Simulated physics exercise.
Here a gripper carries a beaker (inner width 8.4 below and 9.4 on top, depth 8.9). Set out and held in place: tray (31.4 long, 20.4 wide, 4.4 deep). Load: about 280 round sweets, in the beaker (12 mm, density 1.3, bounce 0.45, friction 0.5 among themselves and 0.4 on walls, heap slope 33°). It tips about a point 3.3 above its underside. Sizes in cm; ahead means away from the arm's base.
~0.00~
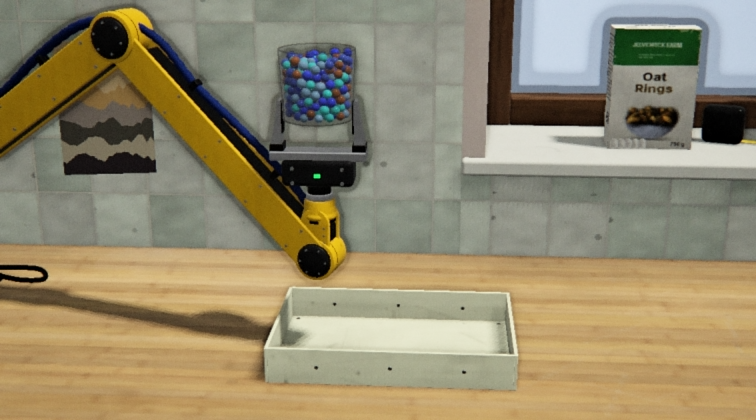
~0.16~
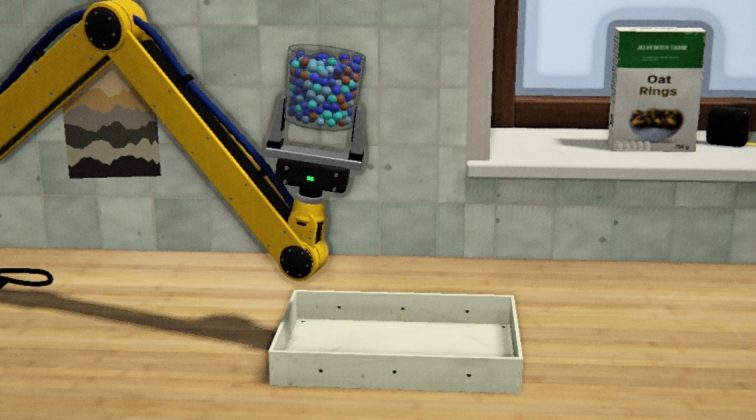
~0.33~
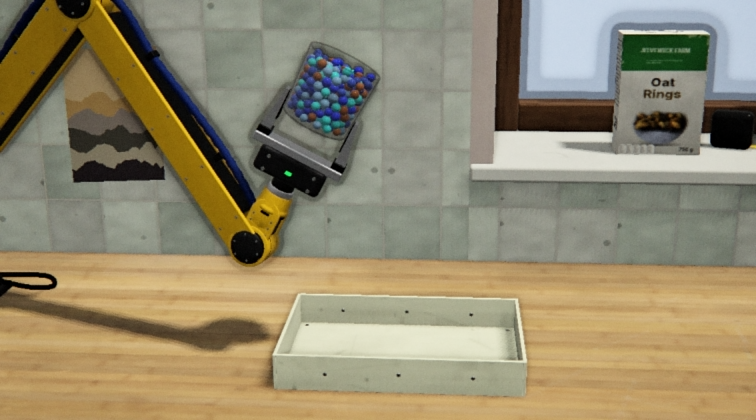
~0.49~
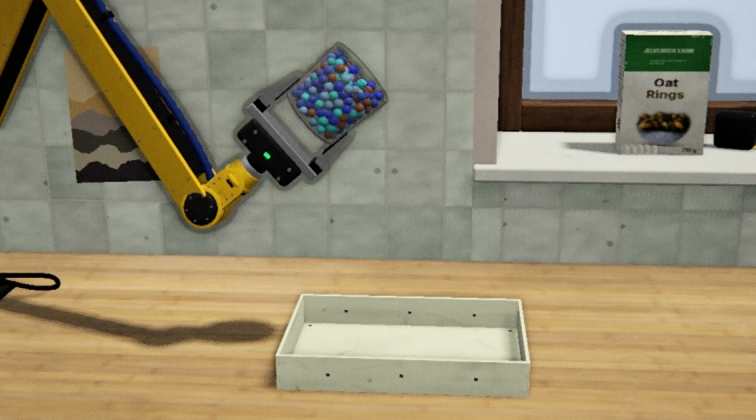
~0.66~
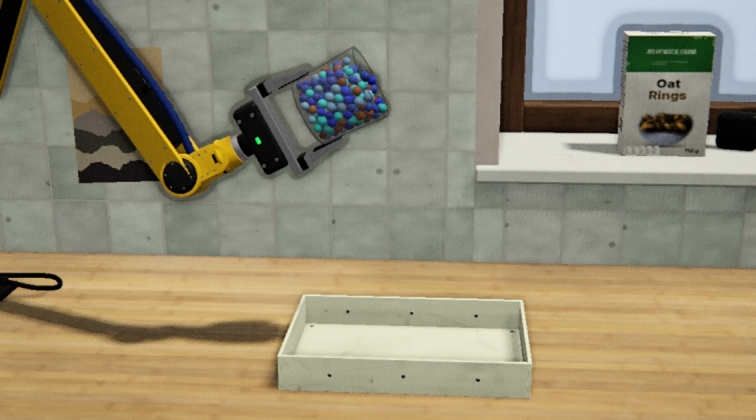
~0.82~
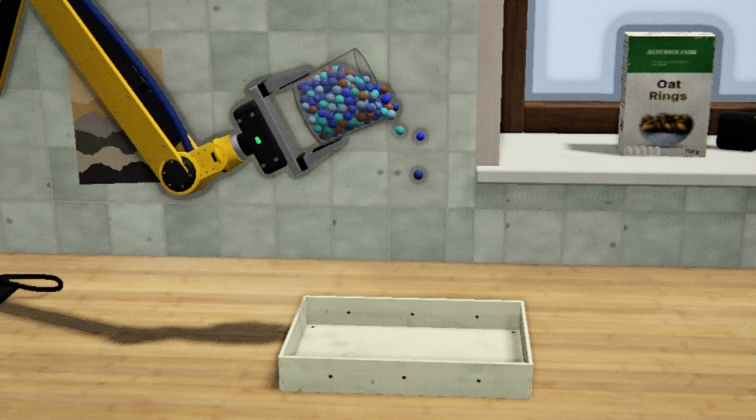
Yellow robotic arm tilting a clear beaker of colourful round sweets to the right, the first few dropping above a pale tray.
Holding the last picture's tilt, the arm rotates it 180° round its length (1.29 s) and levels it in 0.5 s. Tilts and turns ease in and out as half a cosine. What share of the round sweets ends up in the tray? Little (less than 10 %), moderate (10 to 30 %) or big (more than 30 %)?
A moderate share, 10 to 30 %, ends in the tray.
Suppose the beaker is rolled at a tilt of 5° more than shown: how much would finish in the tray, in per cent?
It would be near 20 per cent.
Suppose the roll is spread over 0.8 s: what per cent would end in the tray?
Then about 10 per cent.
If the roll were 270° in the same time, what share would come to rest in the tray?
Then about 15 per cent.
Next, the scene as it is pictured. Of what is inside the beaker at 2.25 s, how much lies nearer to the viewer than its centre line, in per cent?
Roughly 45 per cent.
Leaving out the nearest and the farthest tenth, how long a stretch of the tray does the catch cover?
About 16 cm.
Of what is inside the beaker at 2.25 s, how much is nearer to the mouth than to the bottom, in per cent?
About 40 per cent.
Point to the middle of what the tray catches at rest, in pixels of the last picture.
Around (454, 344).
After 1.54 s, tipped 64°, highest piece 40 above the table; 270 in the beaker, 12 in the tray, 3 in flight or on a rim.
After 2.25 s, tipped 52°, highest piece 40 above the table; 248 in the beaker, 34 in the tray, 3 in flight or on a rim.
After 2.81 s, upright, highest piece 41 above the table; 247 in the beaker, 38 in the tray.
After 3.51 s, upright, highest piece 41 above the table; 247 in the beaker, 38 in the tray.
In the end, 247 in the beaker, 38 in the tray. That is 13 % in the tray.
